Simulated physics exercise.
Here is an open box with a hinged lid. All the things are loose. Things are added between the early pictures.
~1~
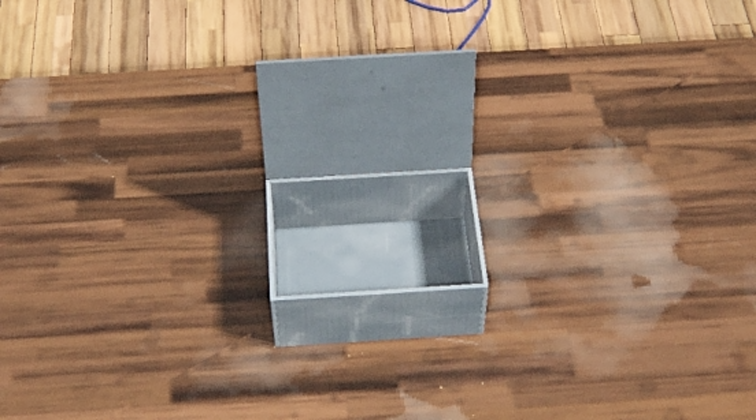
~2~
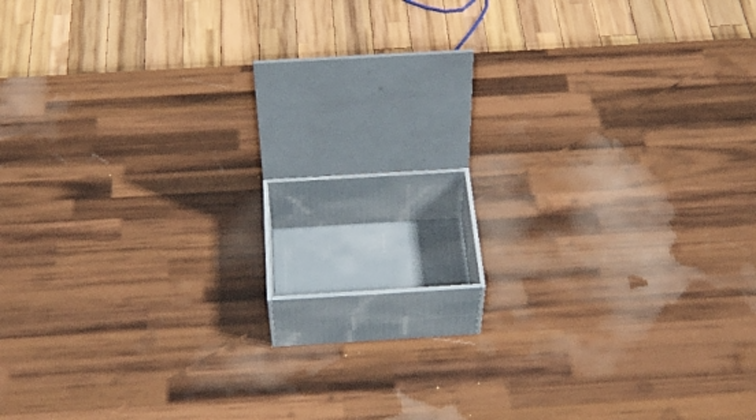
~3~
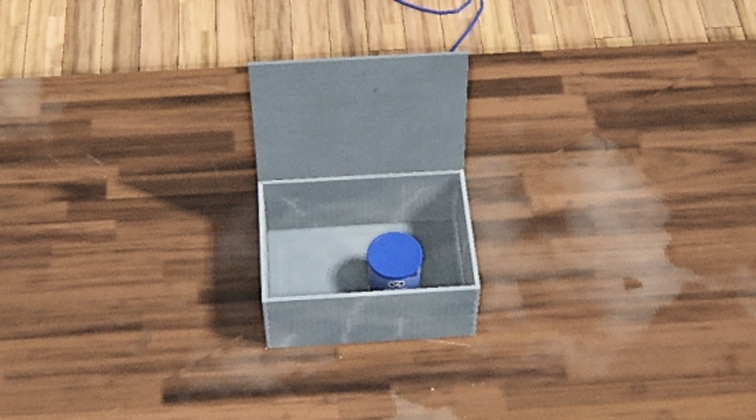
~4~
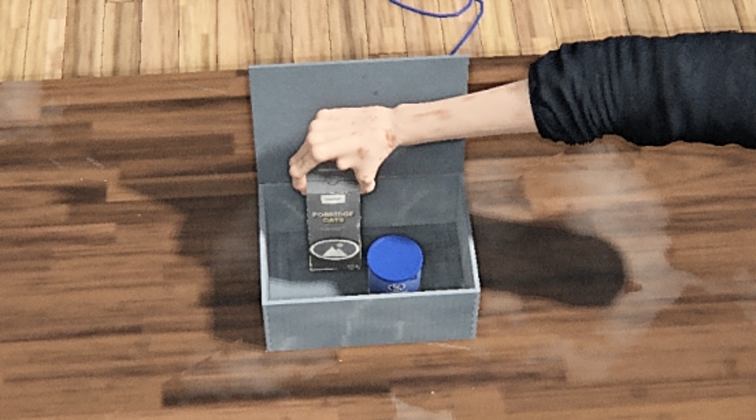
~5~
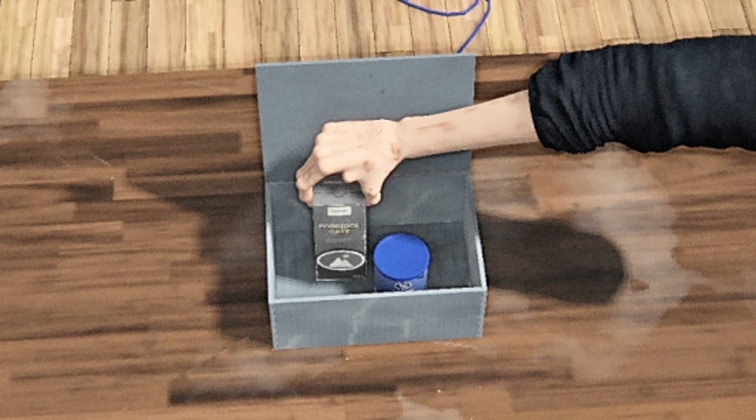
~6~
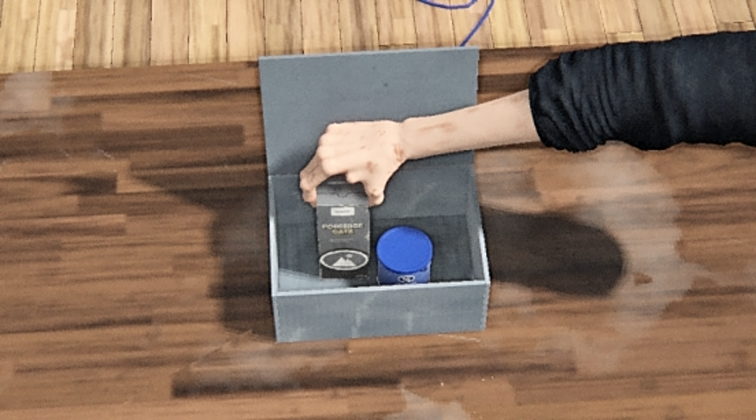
In an open grey box, a blue tin appears, then a hand lowers a dark carton beside it.
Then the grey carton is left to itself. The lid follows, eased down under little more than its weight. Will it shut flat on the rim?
The lid stays ajar.
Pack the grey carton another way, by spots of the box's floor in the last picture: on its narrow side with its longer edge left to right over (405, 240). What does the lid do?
Then it closes.
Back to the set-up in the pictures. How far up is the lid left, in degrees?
About 20°.
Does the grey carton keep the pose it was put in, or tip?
The grey carton ends up tilted.
Then, 1.30 s later than the last frame, lid 78° above the rim.
Then, 2.00 s later than the last frame, lid 45° above the rim; grey carton tilted by 7° near (343, 233).
Then, 2.40 s later than the last frame, lid 20° above the rim; grey carton tilted by 39° near (342, 264).
When it is over, lid 20° above the rim; lying over in the box, grey carton; blue tin as before. End places, in pixels of the last picture, grey carton near (342, 263).
